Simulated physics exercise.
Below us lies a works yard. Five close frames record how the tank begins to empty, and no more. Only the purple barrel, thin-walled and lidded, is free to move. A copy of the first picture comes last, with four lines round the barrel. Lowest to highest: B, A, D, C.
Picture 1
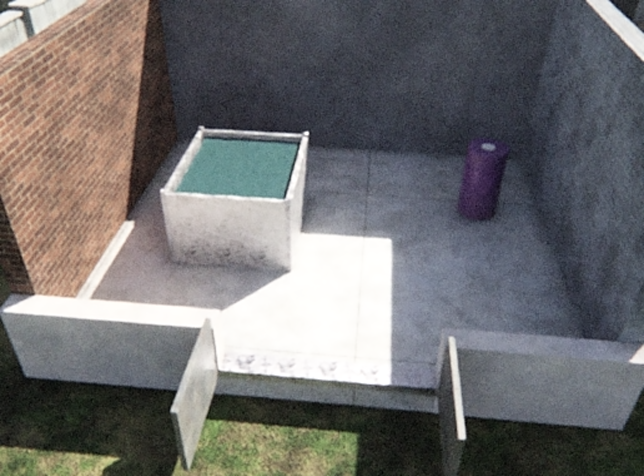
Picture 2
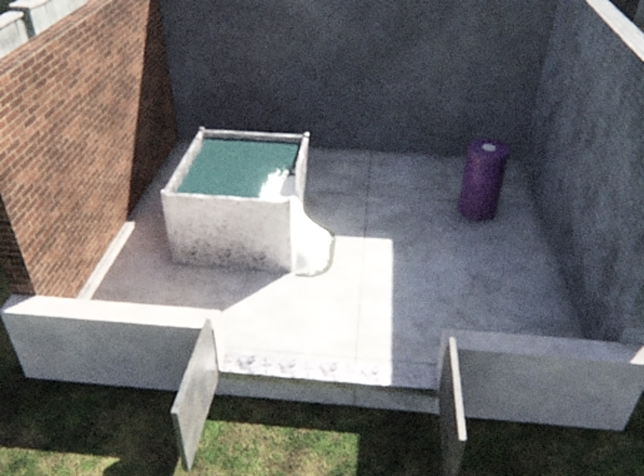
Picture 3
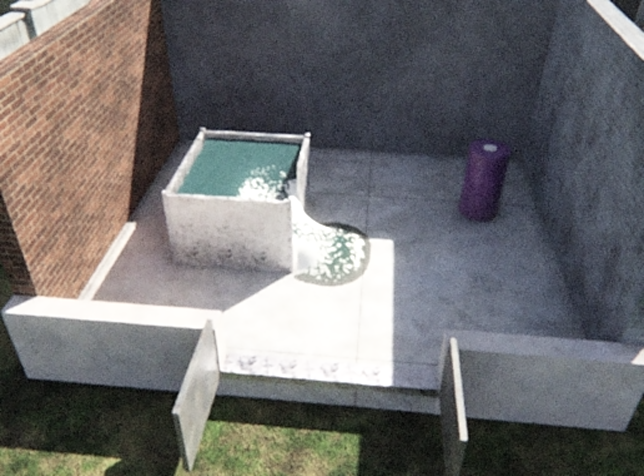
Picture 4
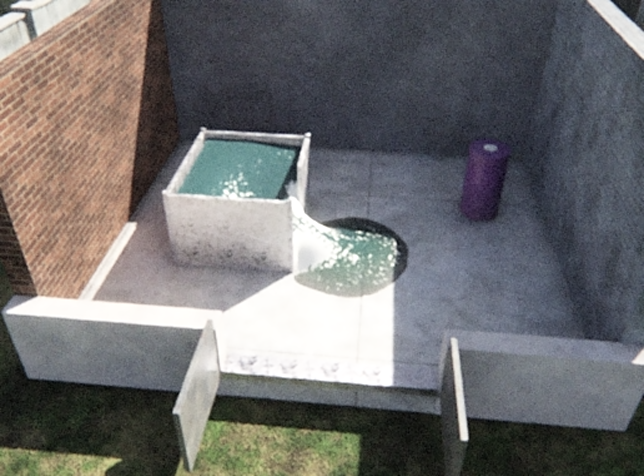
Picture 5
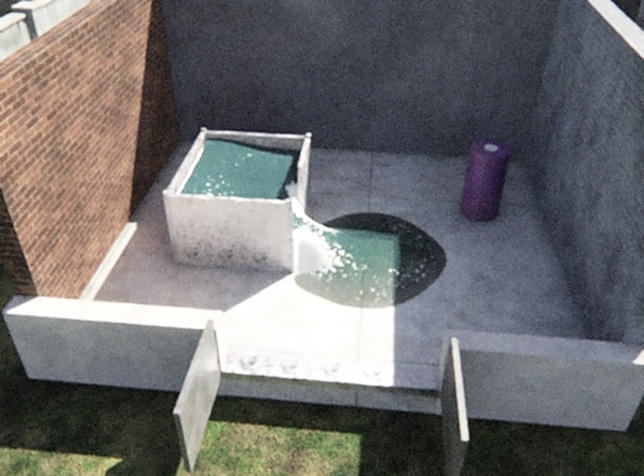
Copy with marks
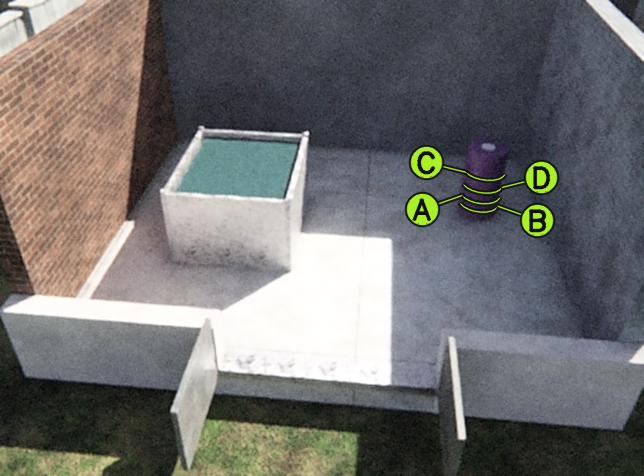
Water pours from the right side of a full, pale square tank in a walled yard, landing on the concrete beside it. Its surface churns white as a dark green puddle spreads rightward across the floor, while the purple barrel stands upright near the back wall, apparently still, with dry ground around it.
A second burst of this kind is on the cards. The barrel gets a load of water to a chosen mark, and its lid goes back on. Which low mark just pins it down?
That is level A.
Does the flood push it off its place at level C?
No, that is safe.
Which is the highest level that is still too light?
It is B.
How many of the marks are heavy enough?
Three.
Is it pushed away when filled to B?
Yes, that goes wrong.
On the marked copy, A at (482, 203); B at (480, 212); C at (487, 180); D at (484, 193); from the bottom up B, A, D, C.
With A, it does not move.
With B, it is pushed about its own width away.
With C, it does not move.
With D, it does not move.
